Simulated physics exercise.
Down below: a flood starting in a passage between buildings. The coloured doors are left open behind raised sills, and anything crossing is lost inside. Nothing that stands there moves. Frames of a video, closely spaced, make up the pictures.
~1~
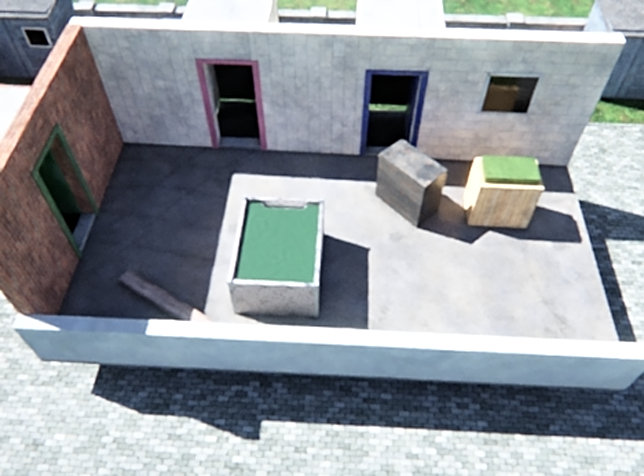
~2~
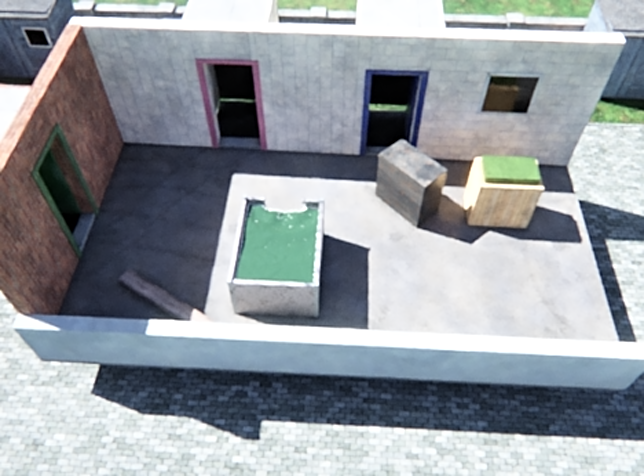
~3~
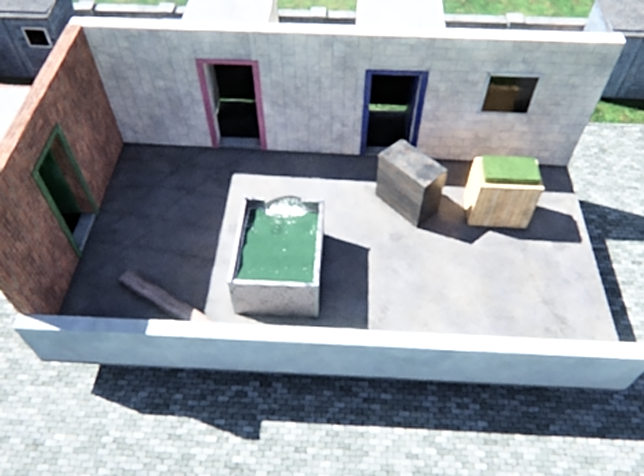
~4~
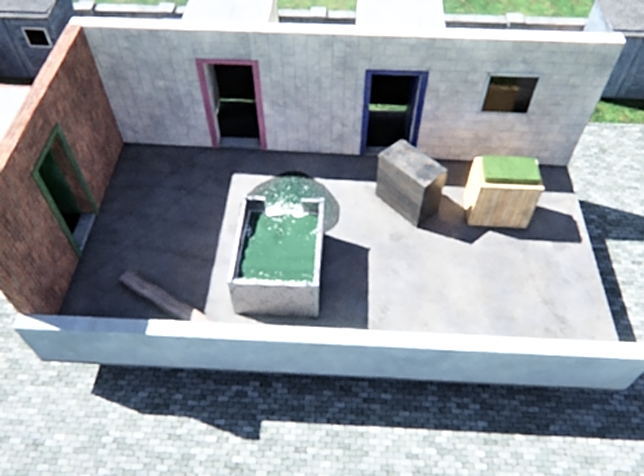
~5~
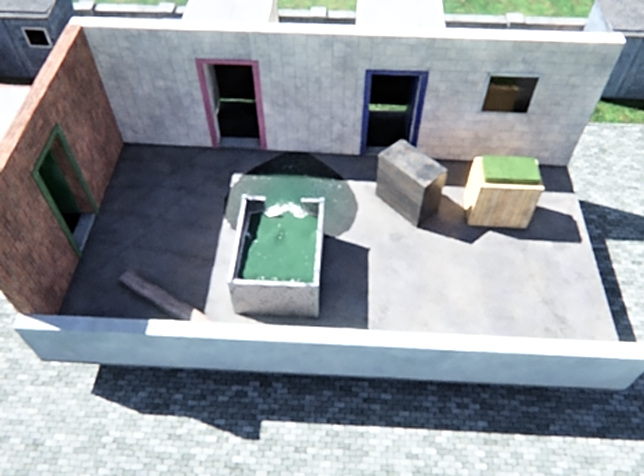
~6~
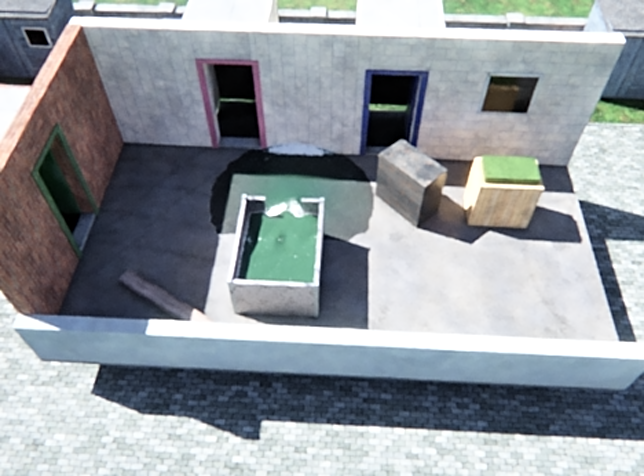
In a walled yard with coloured doorways, green water in an open tank began to churn, then poured out through a gap on the far side and spread across the floor toward the back wall.
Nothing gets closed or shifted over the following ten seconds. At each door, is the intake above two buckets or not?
The pink door will get more than two buckets; the blue door will get more than two buckets; the green door will get two buckets at most.
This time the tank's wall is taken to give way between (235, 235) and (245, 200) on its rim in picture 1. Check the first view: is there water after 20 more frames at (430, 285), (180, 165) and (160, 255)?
Taking the three spots as listed, they end up spared, inundated and inundated.
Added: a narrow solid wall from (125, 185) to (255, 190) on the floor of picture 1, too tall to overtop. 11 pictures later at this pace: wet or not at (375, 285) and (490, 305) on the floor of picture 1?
First spot parched, second spot parched.
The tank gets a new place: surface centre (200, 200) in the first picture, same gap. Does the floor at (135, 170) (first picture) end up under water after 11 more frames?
Well, it ends up swamped there.
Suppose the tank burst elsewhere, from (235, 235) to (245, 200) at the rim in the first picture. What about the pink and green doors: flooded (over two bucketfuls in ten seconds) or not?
As it plays out, the pink door remains below and the green door rises above.
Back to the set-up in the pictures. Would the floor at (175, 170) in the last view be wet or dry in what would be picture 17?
Lab note - point status: Swamped.
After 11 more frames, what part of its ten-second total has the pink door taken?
Roughly 60 percent.
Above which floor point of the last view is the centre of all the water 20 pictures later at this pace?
At roughly (292, 207).
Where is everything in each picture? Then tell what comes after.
The first picture shows still water in the open tank at (279, 242).
In the second picture, the front is at a hidden place, out from the gap on the open tank's far side.
In the third picture, water pours out on the open tank's far side and has run to a hidden place.
In the fourth picture, water pours out on the open tank's far side and has run to (300, 175).
In the fifth picture, water pours out on the open tank's far side and has run to (305, 155).
In the sixth picture, water pours out on the open tank's far side and has run to (337, 154).
A moment on, water covers 20 % of the floor; the pink door over two buckets in, the blue door under two buckets in, the green door not reached.
Next, water covers 30 % of the floor; the pink door over two buckets in, the blue door over two buckets in, the green door not reached.
Then, water covers 40 % of the floor; the pink door far over two buckets in, the blue door over two buckets in, the green door wet at the sill, nothing in.
Later, water covers 60 % of the floor; the pink door far over two buckets in, the blue door far over two buckets in, the green door wet at the sill, nothing in.
In the end, water covers 70 % of the floor; the pink door far over two buckets in, the blue door far over two buckets in, the green door wet at the sill, nothing in.
